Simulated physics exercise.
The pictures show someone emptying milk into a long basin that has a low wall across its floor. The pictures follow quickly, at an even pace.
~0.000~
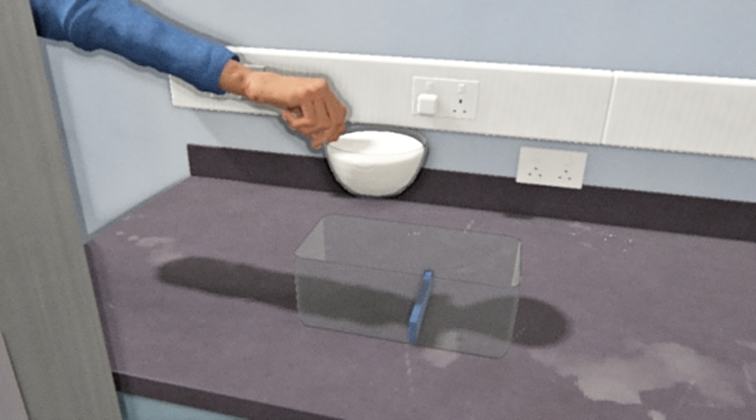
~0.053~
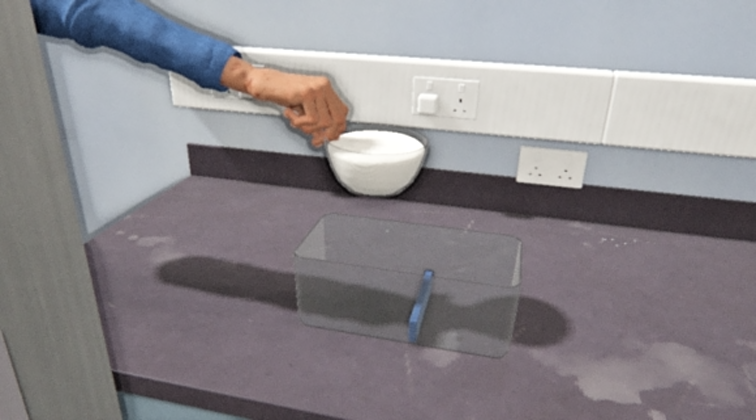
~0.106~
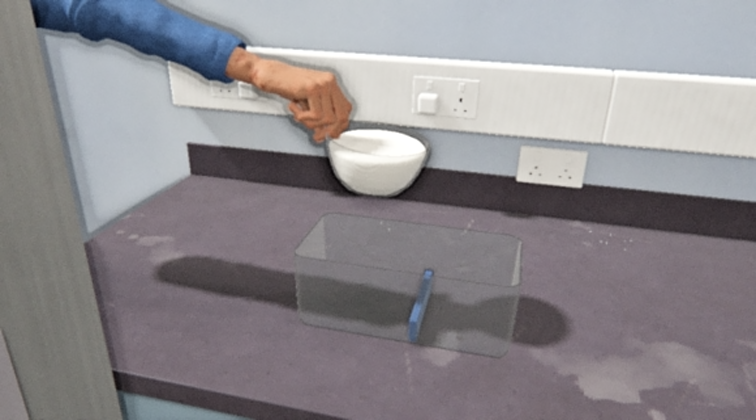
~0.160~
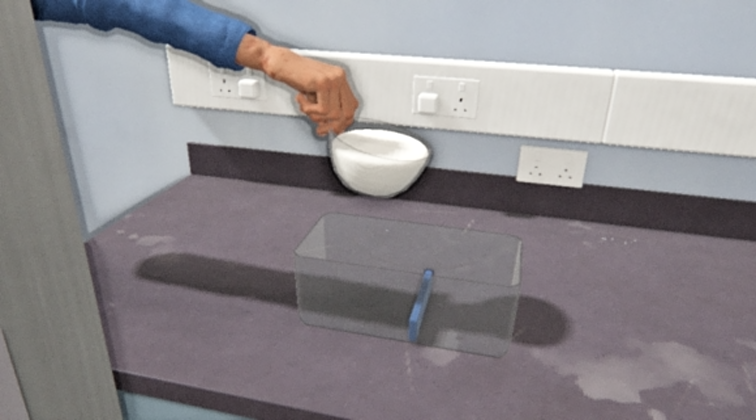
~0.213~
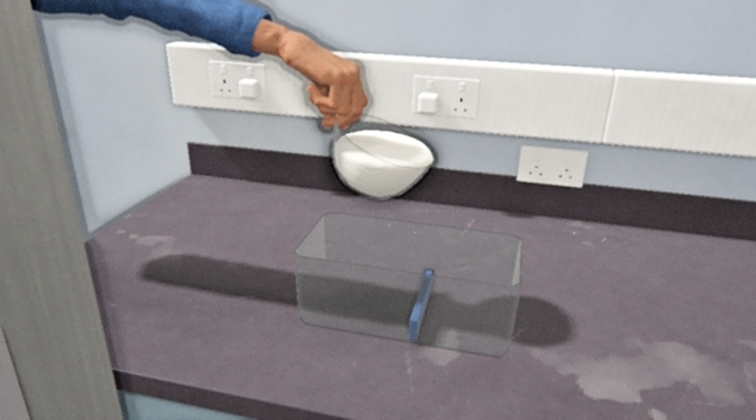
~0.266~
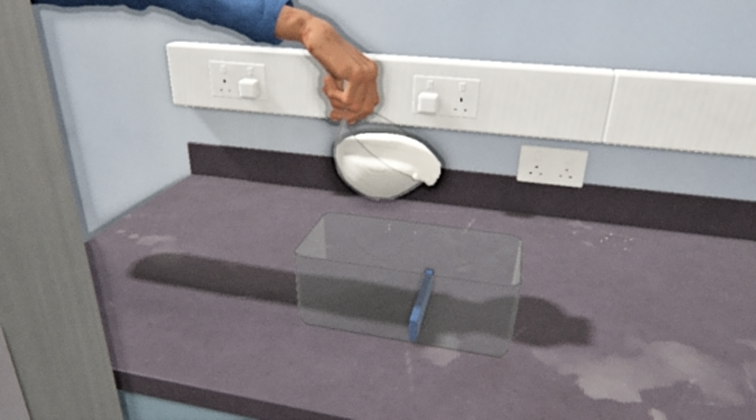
On a dark, stained countertop, a blue-sleeved arm held a white bowl of milk behind a clear basin with a low blue wall, then gradually tilted it rightward until milk reached over its edge.
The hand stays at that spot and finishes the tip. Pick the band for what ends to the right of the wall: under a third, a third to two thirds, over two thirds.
It comes to more than two thirds.
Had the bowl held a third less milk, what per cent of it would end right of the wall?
About 80 per cent.
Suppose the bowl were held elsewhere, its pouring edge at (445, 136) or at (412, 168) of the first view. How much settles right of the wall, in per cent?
The first gives 80 %, the second 65 %.
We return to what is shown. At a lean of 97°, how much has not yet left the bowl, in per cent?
Some 15 per cent.
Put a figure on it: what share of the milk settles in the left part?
Close to 20 per cent.
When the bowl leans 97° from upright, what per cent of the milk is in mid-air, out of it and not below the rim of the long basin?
Some 35 per cent.
A moment on, the bowl is tipped on its side and 15 per cent is still to pour, 0 is left of the wall and 52 right of it.
Next, the bowl is tipped right over and 0 per cent is still to pour, 16 is left of the wall and 80 right of it.
Then the bowl is tipped right over and 0 per cent is still to pour, 20 is left of the wall and 79 right of it.
Later the bowl is tipped right over and 0 per cent is still to pour, 22 is left of the wall and 77 right of it.
In the end 22 per cent lies left of the wall, 77 right of it and 1 outside.
